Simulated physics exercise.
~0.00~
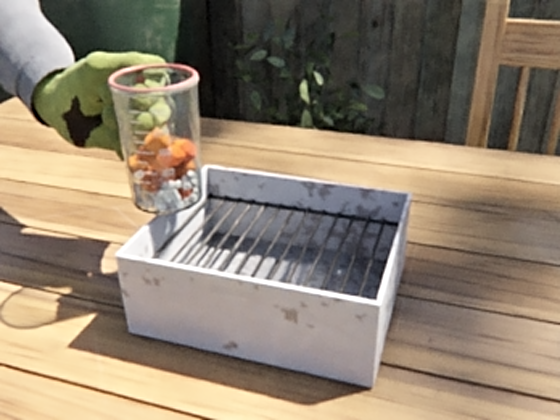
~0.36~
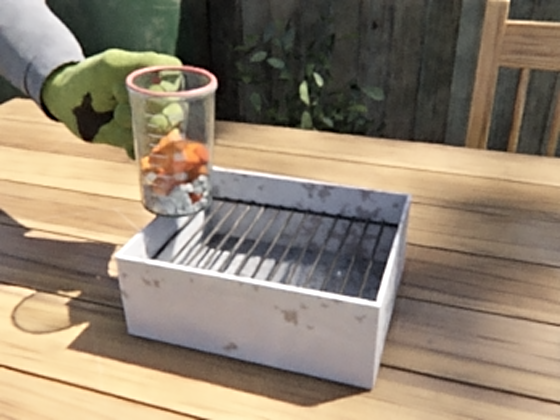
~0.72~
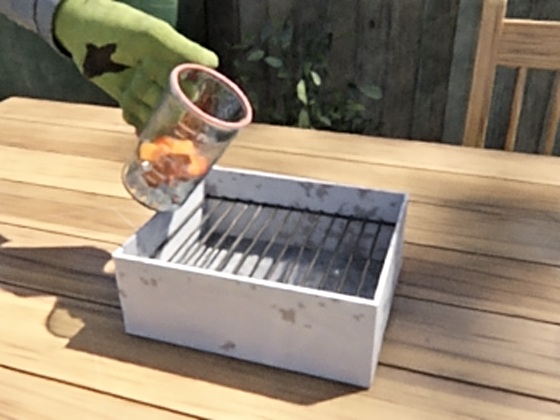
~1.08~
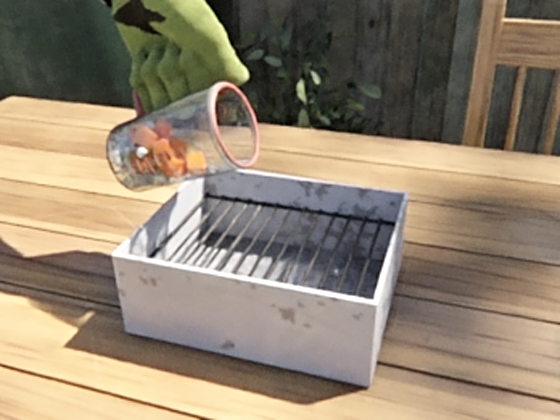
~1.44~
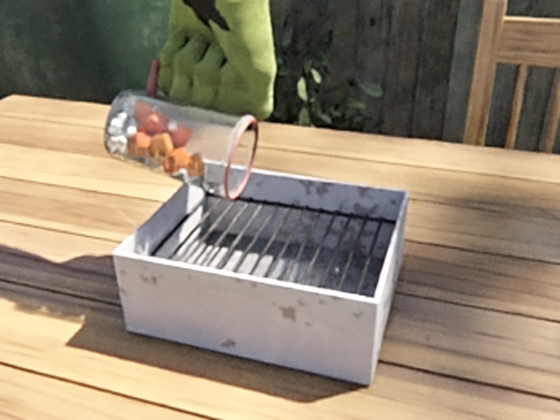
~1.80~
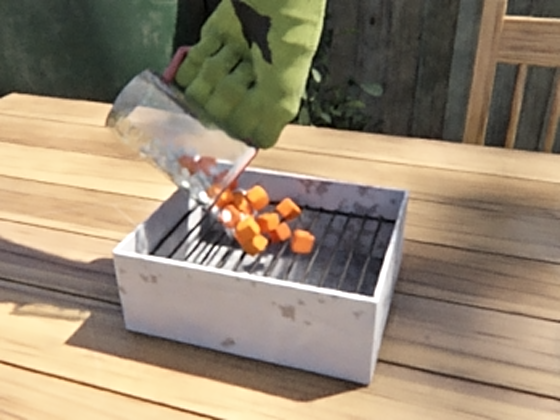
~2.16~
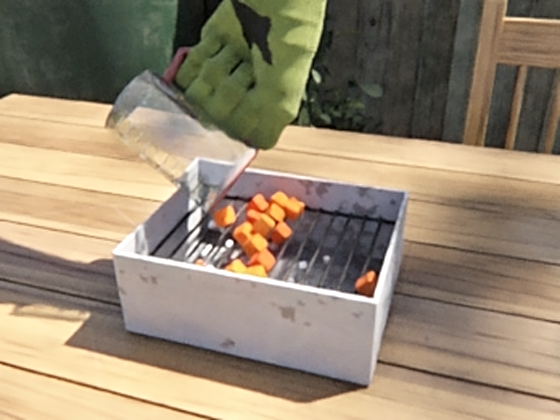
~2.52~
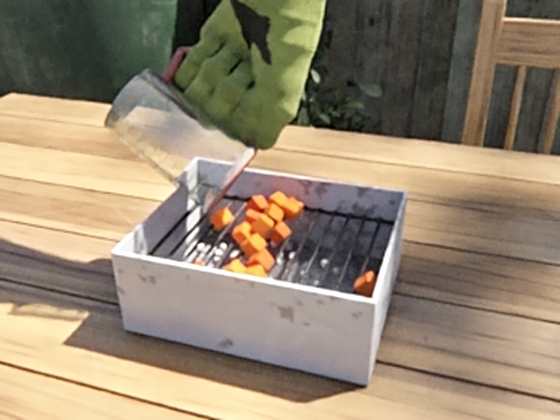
On a wooden table, a gloved hand tips orange cubes onto a rack; white bits fall through.
